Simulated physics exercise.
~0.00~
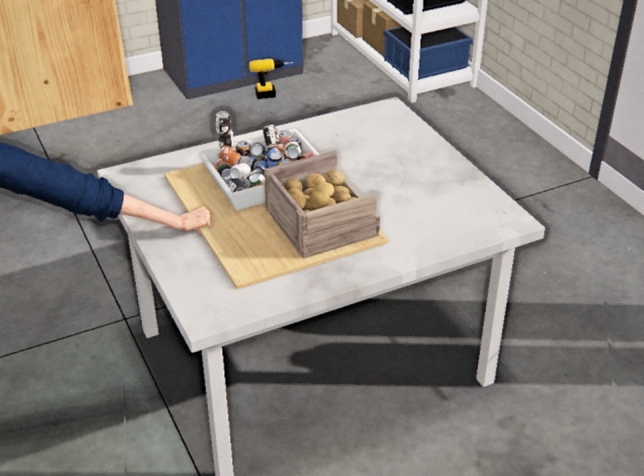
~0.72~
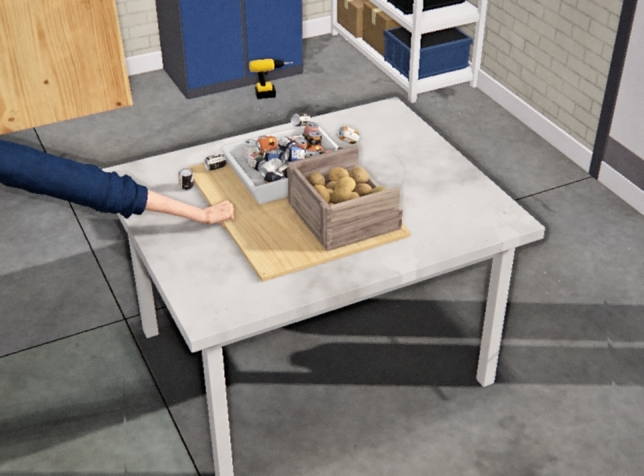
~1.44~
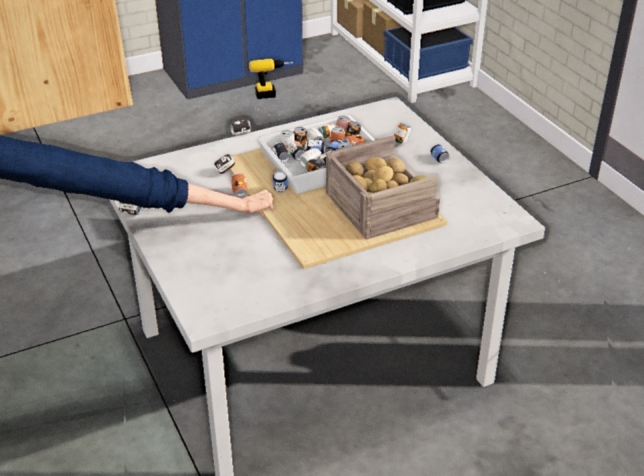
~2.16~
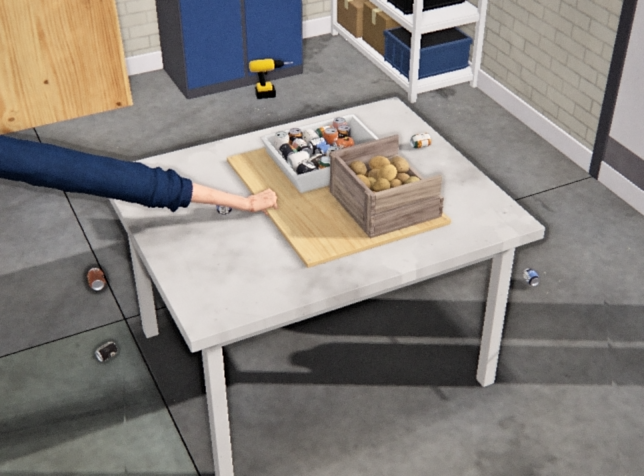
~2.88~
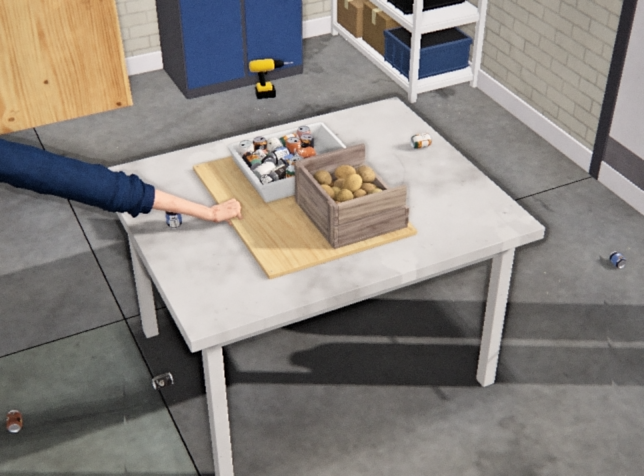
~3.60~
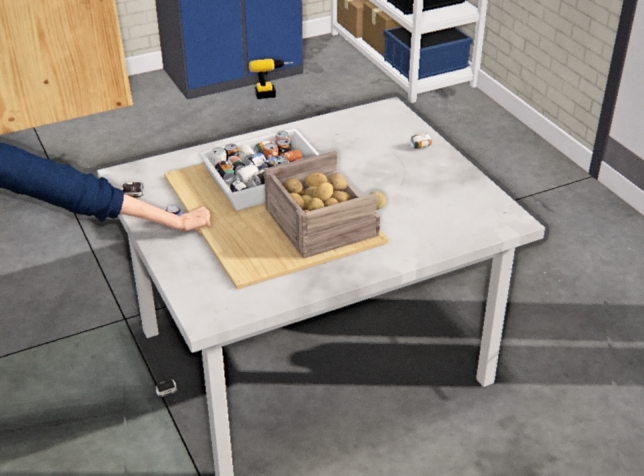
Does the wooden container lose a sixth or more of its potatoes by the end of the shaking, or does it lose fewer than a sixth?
It loses fewer than a sixth of its potatoes. Nearly all of them are still inside the wooden container at the end, with just one seen outside at its right side.
